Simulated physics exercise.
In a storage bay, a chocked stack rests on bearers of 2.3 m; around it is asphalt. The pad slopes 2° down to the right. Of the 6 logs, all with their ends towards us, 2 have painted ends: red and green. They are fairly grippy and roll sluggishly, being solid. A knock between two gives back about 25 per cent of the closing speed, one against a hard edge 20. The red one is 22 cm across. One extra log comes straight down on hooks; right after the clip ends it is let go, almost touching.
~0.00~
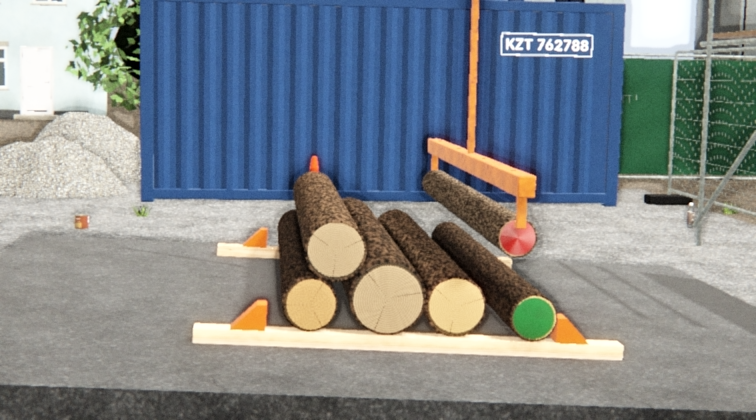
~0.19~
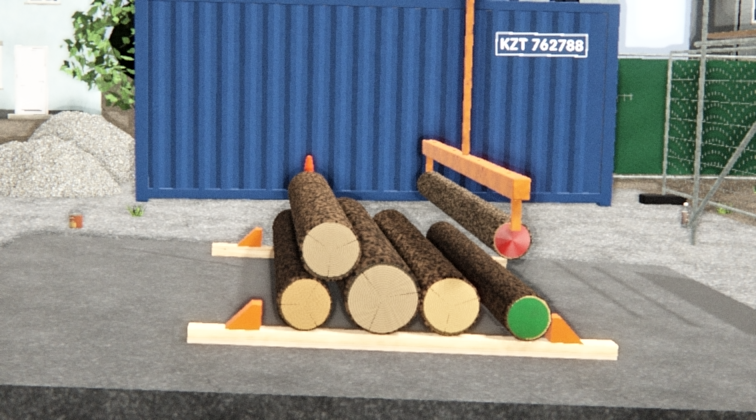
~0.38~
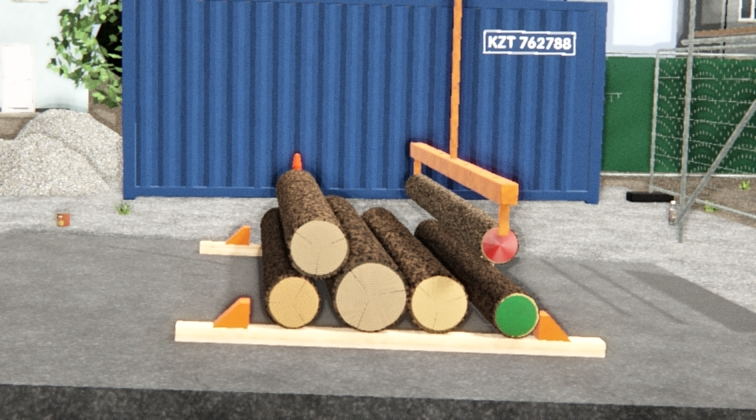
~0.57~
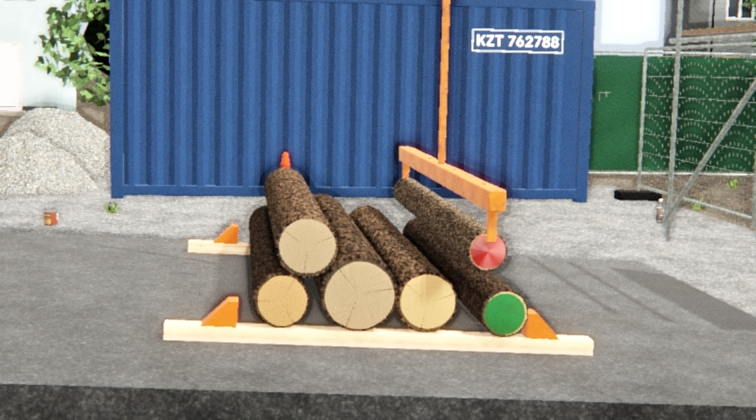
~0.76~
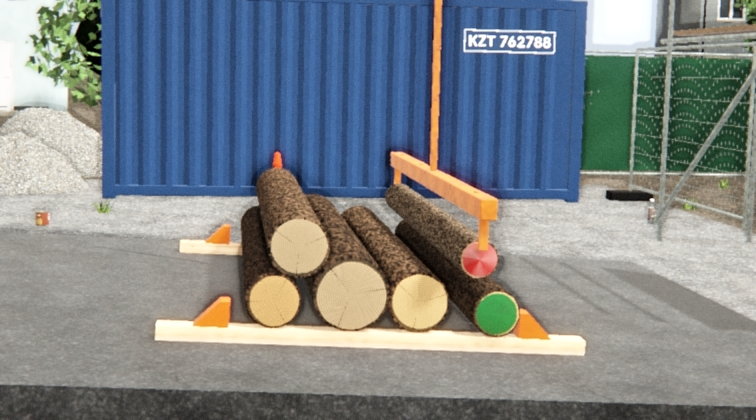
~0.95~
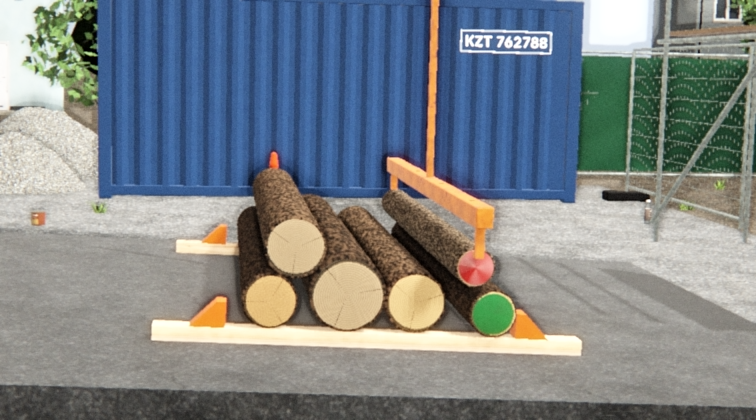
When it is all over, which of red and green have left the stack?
The red log is held in, the green stays on the stack.
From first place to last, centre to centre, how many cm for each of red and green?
Moved: Red 25, green 0.
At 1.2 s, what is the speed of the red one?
Roughly 0.6 m/s.
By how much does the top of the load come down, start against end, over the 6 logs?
Some 5 cm lower.
After 1.2 s, red is up on others, 30 cm inside the right chock, rolling left; green is on the bearers, 15 cm inside the right chock; 0 past a chock so far.
After 1.3 s, red is up on others, 30 cm inside the right chock; no change for green; 0 past a chock so far.
After 1.5 s, no change for red and green; 0 past a chock so far.
At rest (1.7 s), red is up on others, 30 cm inside the right chock; green is on the bearers, 15 cm inside the right chock; 0 past a chock so far.
